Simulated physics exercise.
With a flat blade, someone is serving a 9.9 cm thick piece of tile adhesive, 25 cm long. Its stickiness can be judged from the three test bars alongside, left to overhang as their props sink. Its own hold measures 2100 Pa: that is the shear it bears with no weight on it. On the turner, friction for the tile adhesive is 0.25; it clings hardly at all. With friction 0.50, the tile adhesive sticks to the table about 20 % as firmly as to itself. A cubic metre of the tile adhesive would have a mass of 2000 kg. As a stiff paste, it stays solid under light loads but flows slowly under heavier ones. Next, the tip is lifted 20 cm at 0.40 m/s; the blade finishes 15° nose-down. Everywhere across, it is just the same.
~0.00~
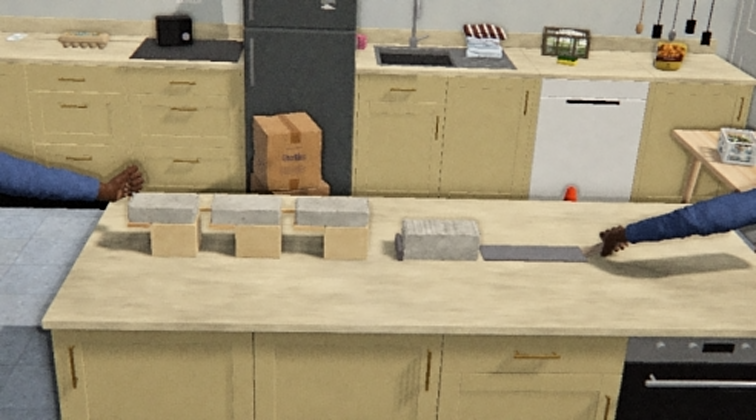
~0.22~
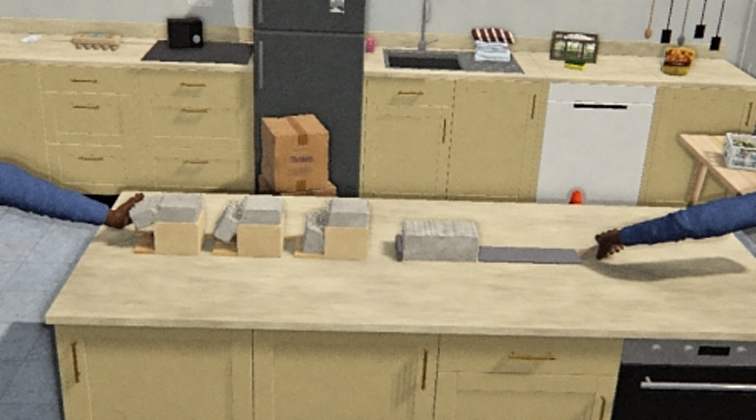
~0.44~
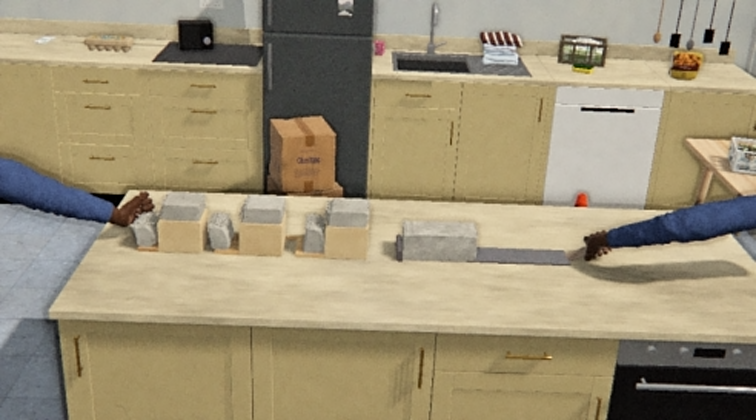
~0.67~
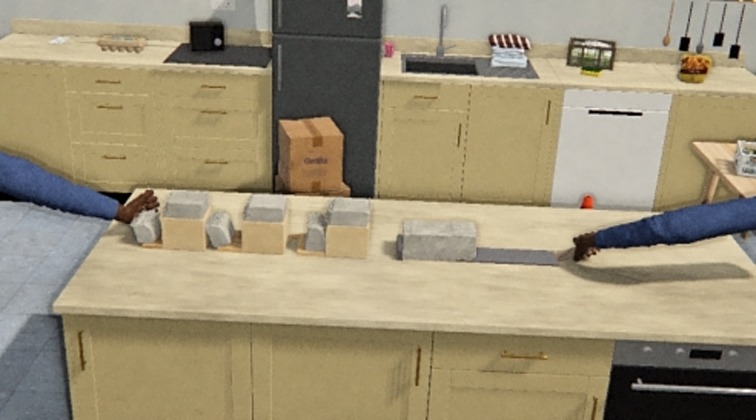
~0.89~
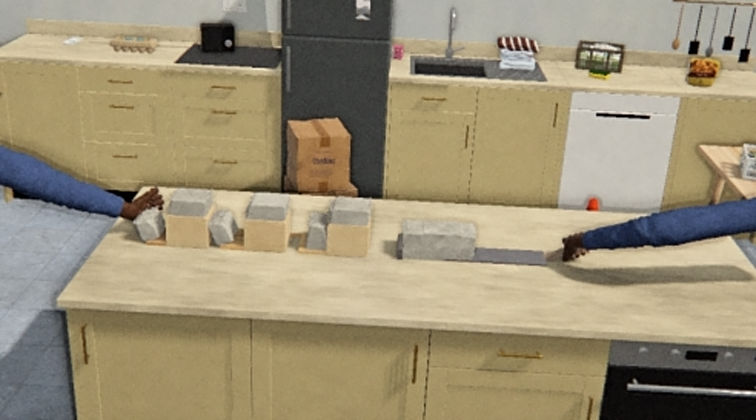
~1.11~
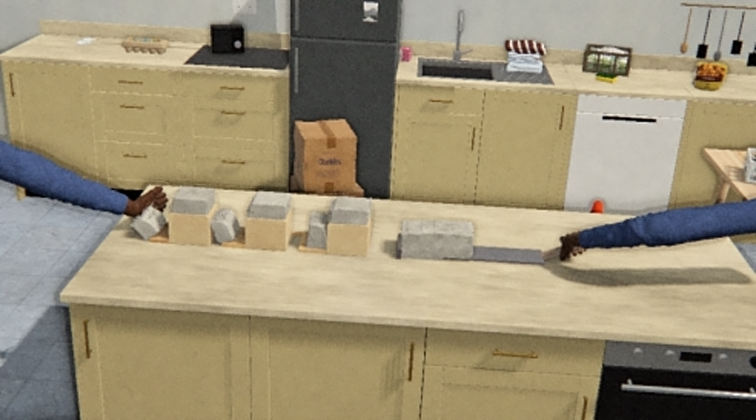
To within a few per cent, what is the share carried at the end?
16 %.
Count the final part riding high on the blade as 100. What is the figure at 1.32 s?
I'd put it near 150 per cent.
By 1.32 s, the tip is 8.7 cm up.
By 1.57 s, the tip is 19 cm up.
By 1.82 s, the tip is 20 cm up and 16 % is riding high on the blade.
By 2.07 s, the tip is 20 cm up and 16 % is riding high on the blade.
By 2.90 s, at the end, the tip is 20 cm up and 16 % is riding high on the blade.
